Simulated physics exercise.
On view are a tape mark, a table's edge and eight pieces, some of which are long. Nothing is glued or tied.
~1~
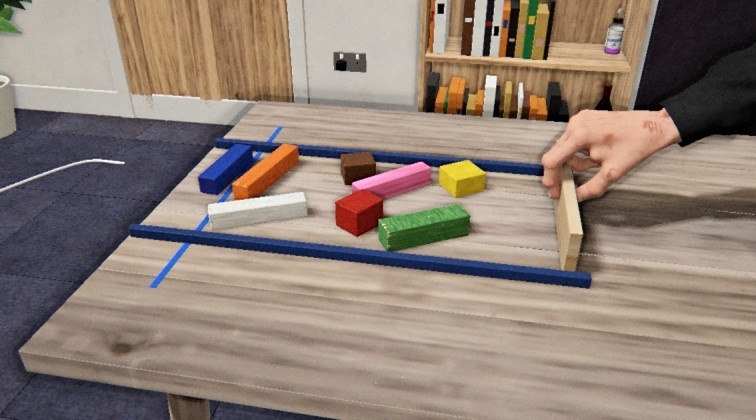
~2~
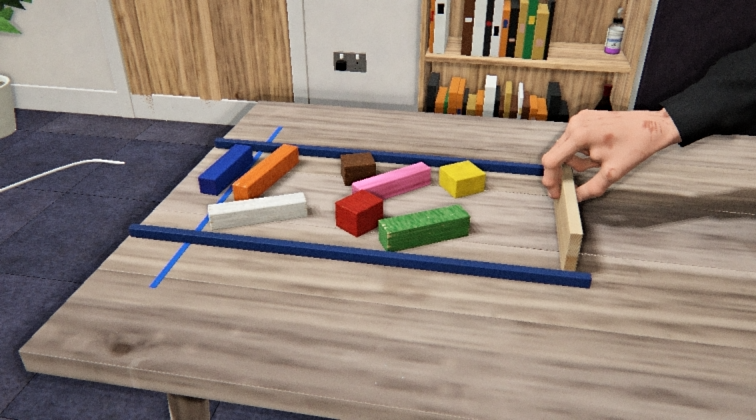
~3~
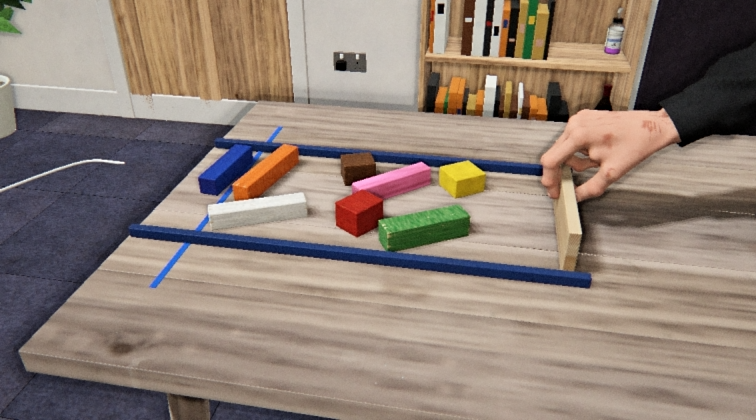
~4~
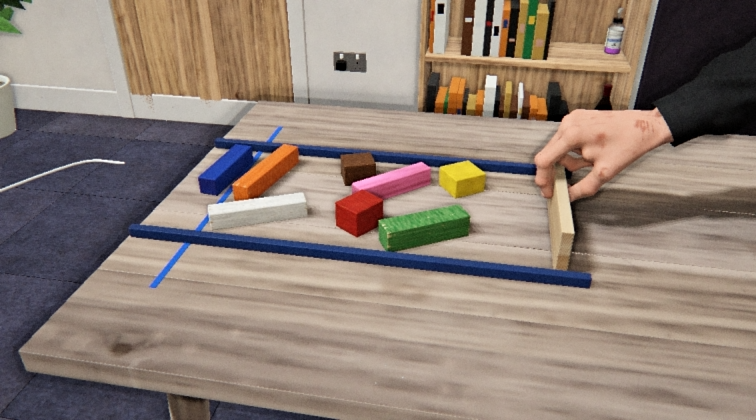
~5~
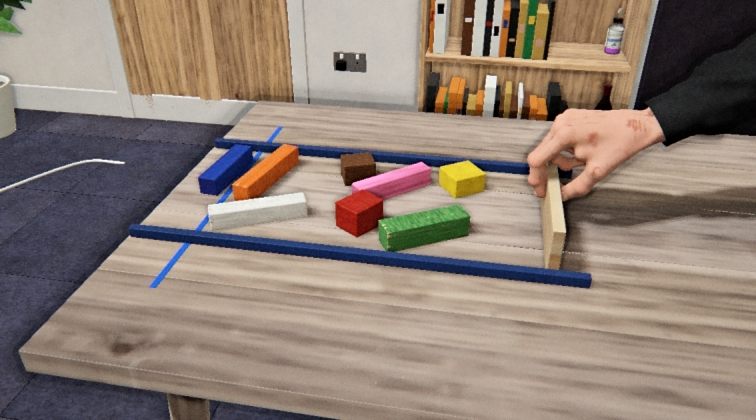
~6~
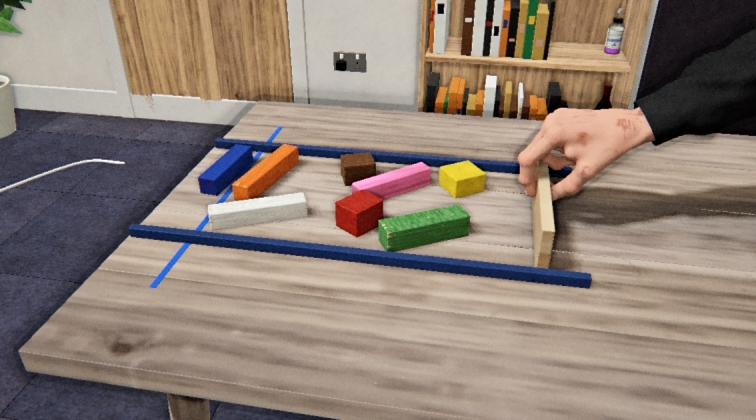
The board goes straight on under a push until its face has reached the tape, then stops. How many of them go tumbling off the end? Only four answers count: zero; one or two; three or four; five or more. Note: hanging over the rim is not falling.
My answer: Three or four.
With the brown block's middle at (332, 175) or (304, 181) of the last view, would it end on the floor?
The brown block: Plunges, then stays put.
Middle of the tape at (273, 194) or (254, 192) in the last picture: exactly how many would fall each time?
That would be 0, then 1.
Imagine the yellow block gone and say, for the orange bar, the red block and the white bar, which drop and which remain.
The orange bar: Drops. The red block: Remains. The white bar: Drops.
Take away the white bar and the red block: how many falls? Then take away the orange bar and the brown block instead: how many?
2 in the first case and 2 in the second.
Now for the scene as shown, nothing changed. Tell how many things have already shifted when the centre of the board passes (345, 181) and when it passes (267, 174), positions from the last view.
Counts: 7 and 8.
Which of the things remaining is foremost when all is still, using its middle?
Closest at the end: The pink stick.
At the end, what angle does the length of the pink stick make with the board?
The angle comes out near 0 degrees.
Early on, none off yet; blue stick at rest near (227, 169); orange bar at rest near (268, 172); white bar at rest near (259, 211).
Finally, the number that fall off is three or four; lost, brown block, white bar, orange bar and blue stick.
